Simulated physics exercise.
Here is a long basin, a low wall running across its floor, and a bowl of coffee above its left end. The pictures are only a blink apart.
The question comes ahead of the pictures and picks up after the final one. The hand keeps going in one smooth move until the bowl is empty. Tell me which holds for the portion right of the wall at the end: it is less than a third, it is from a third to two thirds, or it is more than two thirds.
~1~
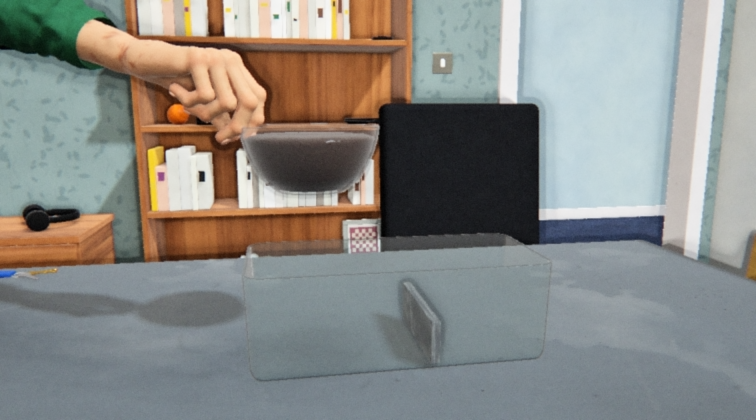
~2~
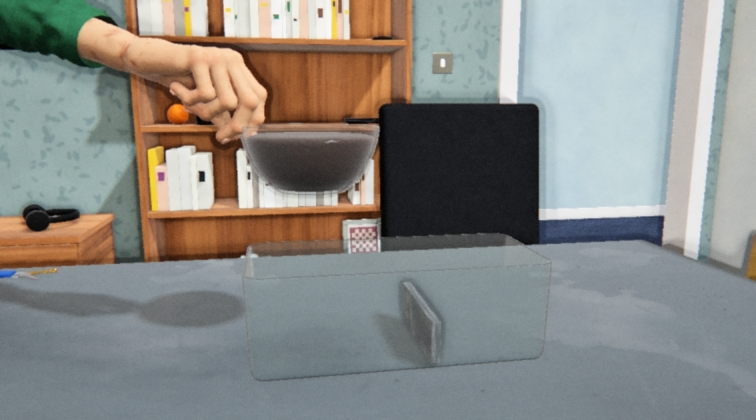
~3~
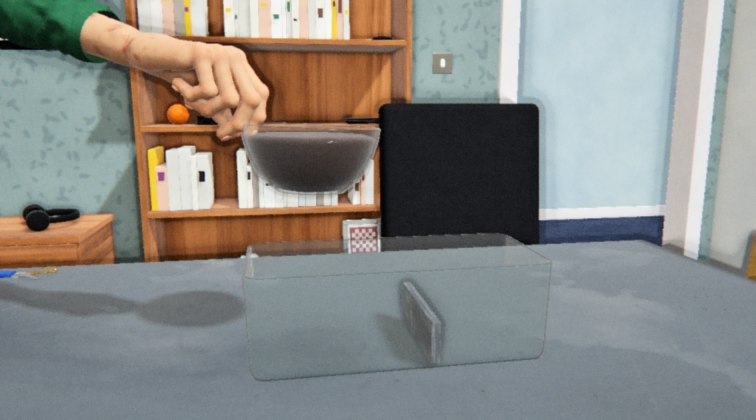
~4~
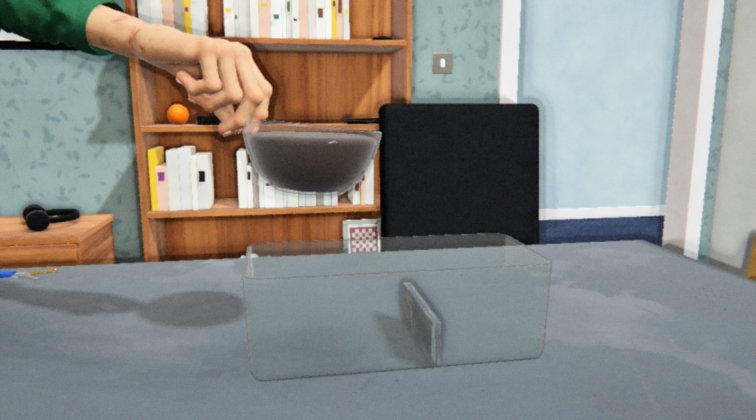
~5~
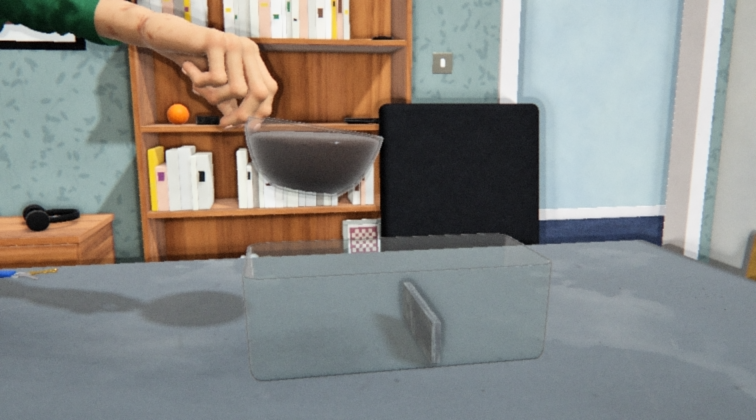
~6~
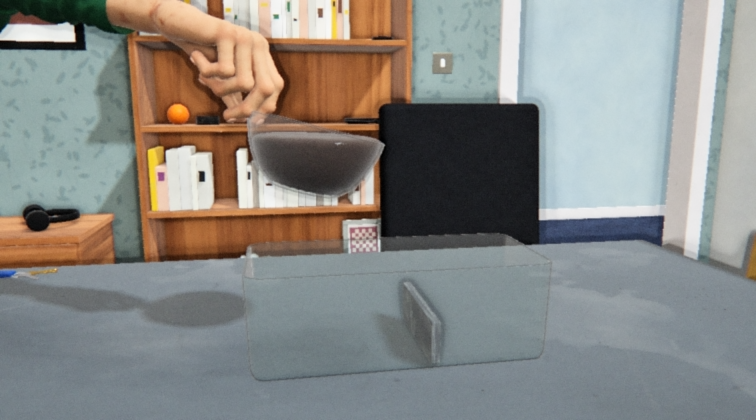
I expect what gathers right of the wall to fall within one third to two thirds.
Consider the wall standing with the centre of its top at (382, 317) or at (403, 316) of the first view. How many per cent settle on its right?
Note: Roughly 80 % in case one, 70 % in case two.
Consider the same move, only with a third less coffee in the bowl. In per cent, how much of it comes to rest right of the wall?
35 in a hundred.
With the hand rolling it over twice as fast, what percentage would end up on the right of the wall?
I'd put it at some 30 percent.
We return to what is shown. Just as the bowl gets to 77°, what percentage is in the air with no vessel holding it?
It comes to around 30 per cent.
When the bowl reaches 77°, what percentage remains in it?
Roughly 30 in a hundred.
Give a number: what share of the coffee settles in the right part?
I'd say near 55 in a hundred.
A moment on, the tilt is 77° and 29 per cent is still to pour, 7 is left of the wall and 32 right of it.
Next, the tilt is 115° and 0 per cent is still to pour, 45 is left of the wall and 54 right of it.
Then the tilt is 121° and 0 per cent is still to pour, 44 is left of the wall and 55 right of it.
Later the tilt is 121° and 0 per cent is still to pour, 44 is left of the wall and 55 right of it.
Finally, 44 per cent lies left of the wall, 55 right of it and 1 outside.
